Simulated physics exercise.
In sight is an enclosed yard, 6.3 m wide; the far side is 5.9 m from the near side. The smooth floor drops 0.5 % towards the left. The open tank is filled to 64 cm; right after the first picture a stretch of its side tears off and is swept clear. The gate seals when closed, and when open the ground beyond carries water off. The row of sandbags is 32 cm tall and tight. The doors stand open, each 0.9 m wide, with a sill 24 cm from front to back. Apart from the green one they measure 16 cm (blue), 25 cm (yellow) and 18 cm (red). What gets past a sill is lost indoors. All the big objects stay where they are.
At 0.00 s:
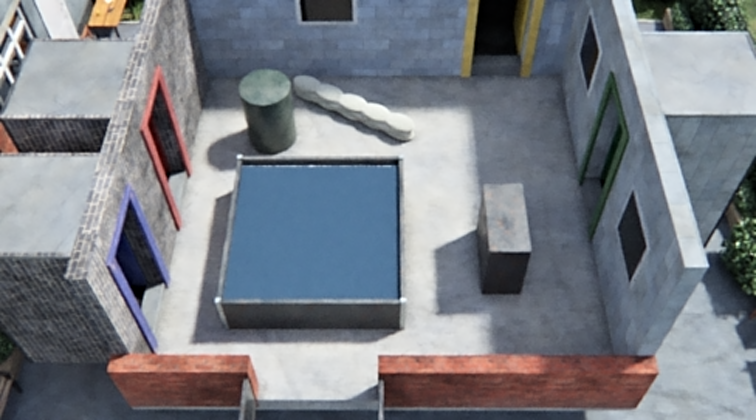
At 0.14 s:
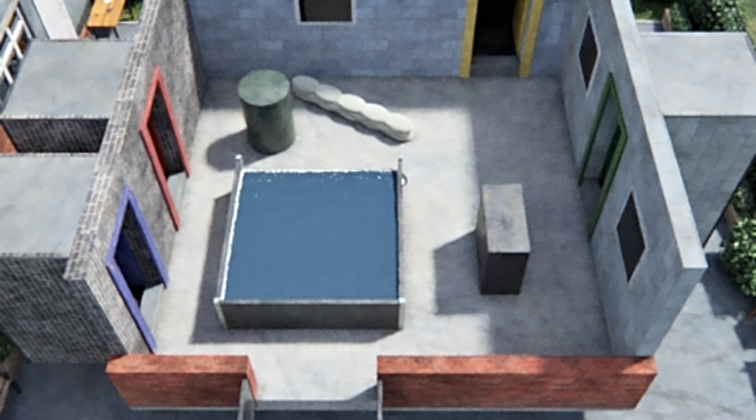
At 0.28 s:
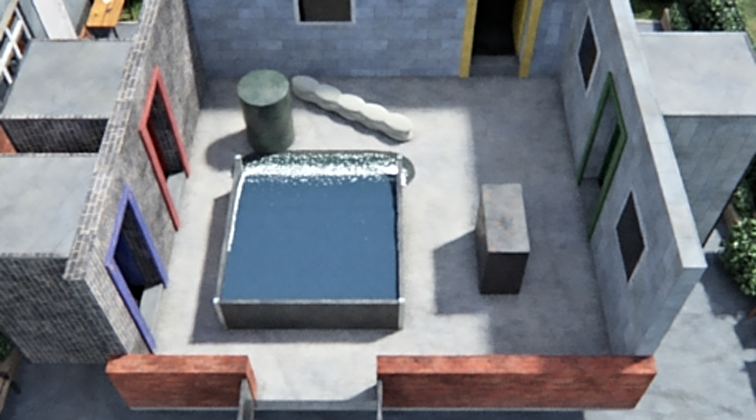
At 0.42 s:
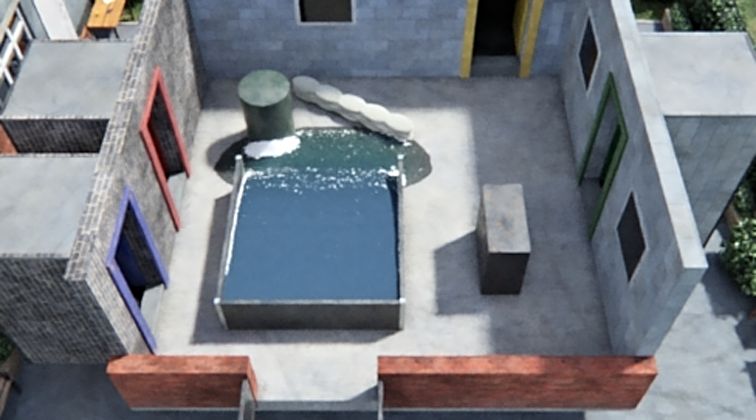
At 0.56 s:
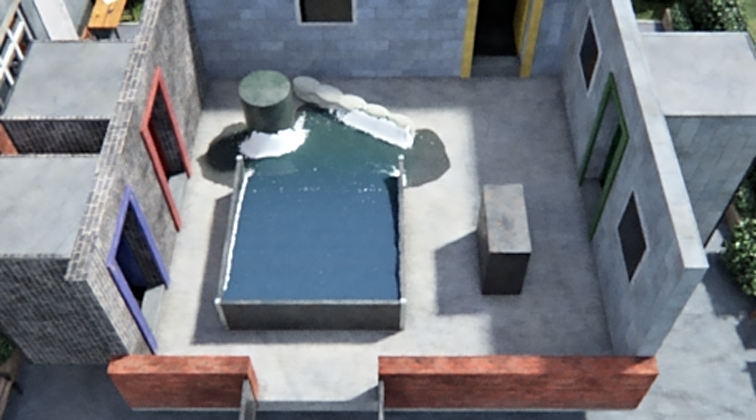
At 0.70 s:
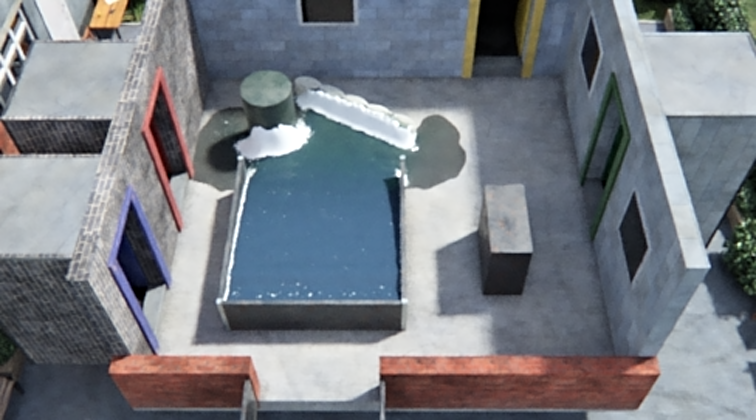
The clip shows a walled yard with an open tank of blue water; its far side gives way, and water pours out across the floor, foaming white against a green cylinder and a pale, lumpy barrier.
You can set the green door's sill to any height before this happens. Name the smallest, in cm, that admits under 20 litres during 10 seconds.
About 10.5 cm.
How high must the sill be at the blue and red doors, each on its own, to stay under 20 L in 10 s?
About 14.0 cm at blue and 20 cm at red.
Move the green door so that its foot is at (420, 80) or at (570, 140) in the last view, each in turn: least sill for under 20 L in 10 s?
Roughly 6.0 and 12.0 cm.
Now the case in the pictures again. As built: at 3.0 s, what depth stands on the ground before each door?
Depths in cm: Blue 3, green 10, yellow 7, red 15.
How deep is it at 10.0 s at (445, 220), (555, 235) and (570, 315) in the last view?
About 10, 13 and 11 cm.
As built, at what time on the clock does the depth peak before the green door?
Near 4.0 s.
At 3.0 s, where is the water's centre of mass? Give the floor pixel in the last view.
At about (319, 171).
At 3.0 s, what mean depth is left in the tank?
About 19 cm.
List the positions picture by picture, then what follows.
The first frame shows the open tank at (316, 228) is whole and still, 64 cm deep; the green door at (600, 167) is dry.
In the second frame, water pours out on the far side and has run 0.3 m, to a hidden place; about 8 cm deep outside, 65 cm at the back.
In the third frame, the front is at (257, 155), 0.7 m from the gap on the far side; 1.7 m2 of floor is wet, 64 cm left at the back.
In the fourth frame, the front is at (300, 131), 1.3 m from the gap on the far side; 3.1 m2 of floor is wet, 64 cm left at the back.
In the fifth frame, the front is at (306, 109), 1.8 m from the gap on the far side; 4.1 m2 of floor is wet, 64 cm left at the back.
In the sixth frame, the gap is on the far side, the front 2.0 m out at (295, 99); the back of the open tank holds 60 cm; the green door at (601, 167), 4.1 m from the gap, is still 2.3 m from the nearest water.
After 1.4 s water covers 30 % of the floor, deepest (51 cm) near (359, 126); it has not reached the green door.
After 3.0 s water covers 65 % of the floor, deepest (40 cm) near (193, 168); 10 cm at the green door, 0 litres in over its 21 cm sill.
After 10.0 s water covers 95 % of the floor, deepest (18 cm) near (248, 90); 12 cm at the green door, 0 litres in over its 21 cm sill.
At the green door as built, the water arrived by 2.9 s and peaked near 15 cm at 4.0 s.
With a sill of 8.5 cm, 47 litres would have come in within the 10 s; with 11.5 cm, 13 litres. So under 20 litres takes about 10.5 cm.
